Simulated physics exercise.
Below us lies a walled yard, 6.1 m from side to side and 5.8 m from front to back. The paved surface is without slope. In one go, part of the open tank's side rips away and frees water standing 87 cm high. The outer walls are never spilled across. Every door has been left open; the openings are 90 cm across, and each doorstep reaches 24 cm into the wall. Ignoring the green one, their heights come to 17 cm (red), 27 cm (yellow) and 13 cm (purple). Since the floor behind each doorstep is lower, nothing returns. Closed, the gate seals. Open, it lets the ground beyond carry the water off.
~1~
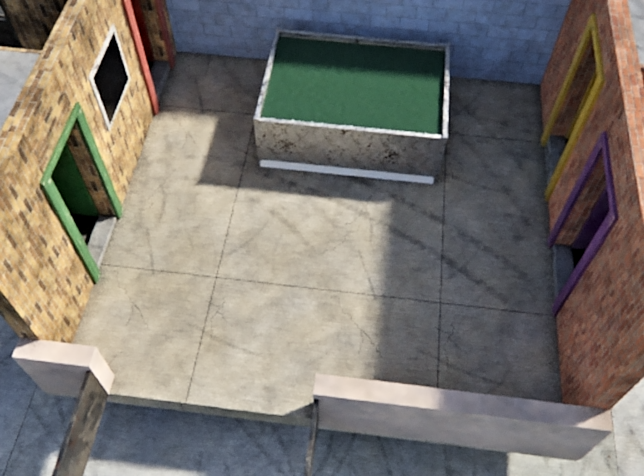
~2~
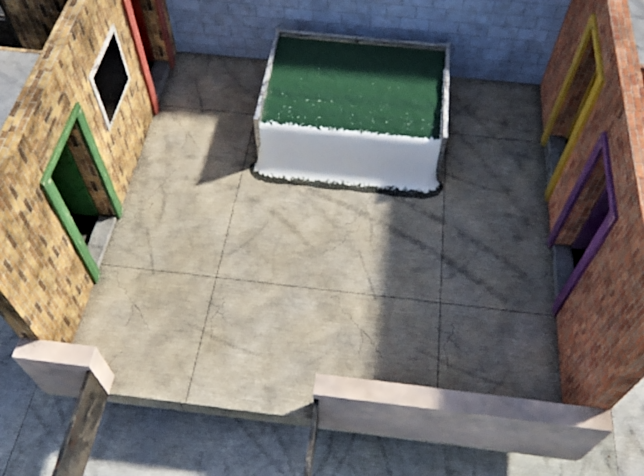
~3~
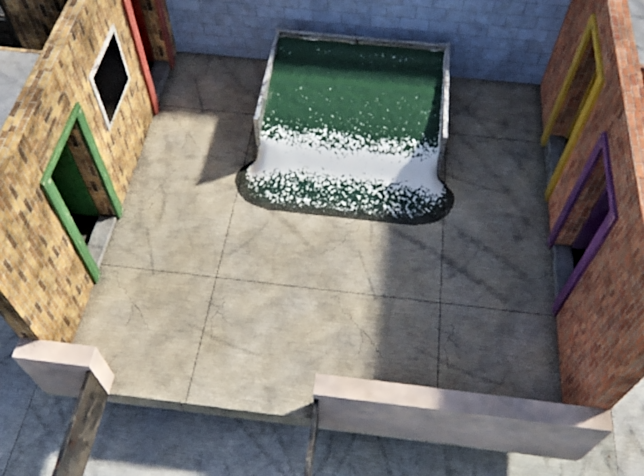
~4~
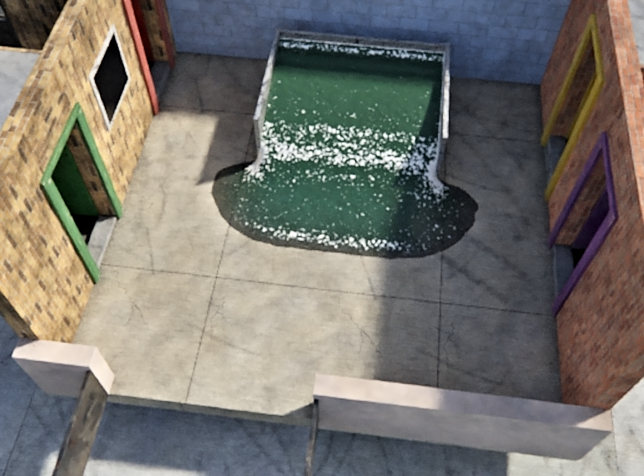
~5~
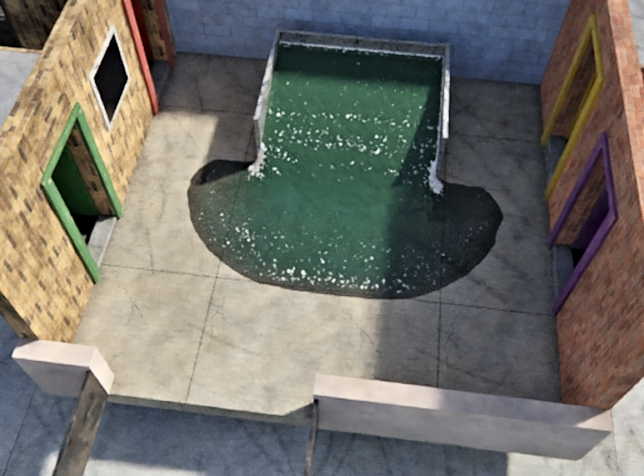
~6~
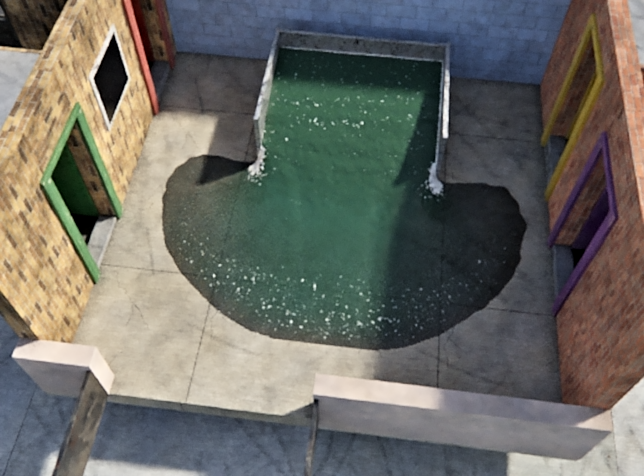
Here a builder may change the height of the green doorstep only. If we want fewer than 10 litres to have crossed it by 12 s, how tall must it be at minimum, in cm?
It needs to be roughly 8.5 cm tall.
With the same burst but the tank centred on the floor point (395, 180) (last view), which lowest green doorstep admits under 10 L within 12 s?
Then roughly 13.0 cm.
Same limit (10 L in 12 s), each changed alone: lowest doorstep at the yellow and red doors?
About 9.5 cm at yellow and 8.0 cm at red.
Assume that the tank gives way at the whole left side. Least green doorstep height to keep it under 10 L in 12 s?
About 12.5 cm.
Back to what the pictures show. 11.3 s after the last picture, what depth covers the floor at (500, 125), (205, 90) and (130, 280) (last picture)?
In that order: 7, 5 and 4 cm.
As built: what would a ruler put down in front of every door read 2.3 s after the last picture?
Red door 0 cm, yellow door 1 cm, purple door 18 cm, green door 7 cm.
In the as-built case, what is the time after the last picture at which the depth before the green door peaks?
Roughly at 1.0 s.
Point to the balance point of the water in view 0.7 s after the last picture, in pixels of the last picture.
My guess is close to (344, 207).
Then, 0.7 s after the last picture water covers 65 % of the floor, deepest (46 cm) near (355, 404); 7 cm at the green door, 0 litres in over its 8 cm doorstep.
Then, 2.3 s after the last picture water covers 65 % of the floor, deepest (37 cm) near (552, 429); 7 cm at the green door, 5 litres in over its 8 cm doorstep.
Then, 11.3 s after the last picture water covers 95 % of the floor, deepest (12 cm) near (178, 52); 4 cm at the green door, 13 litres in over its 8 cm doorstep.
At the green door as built, the water peaked near 12 cm, 1.1 s after the last picture.
With a doorstep of 7.5 cm, 18 litres would have come in within the 12 s; with 10 cm, 3 litres. So under 10 litres takes about 8.5 cm.
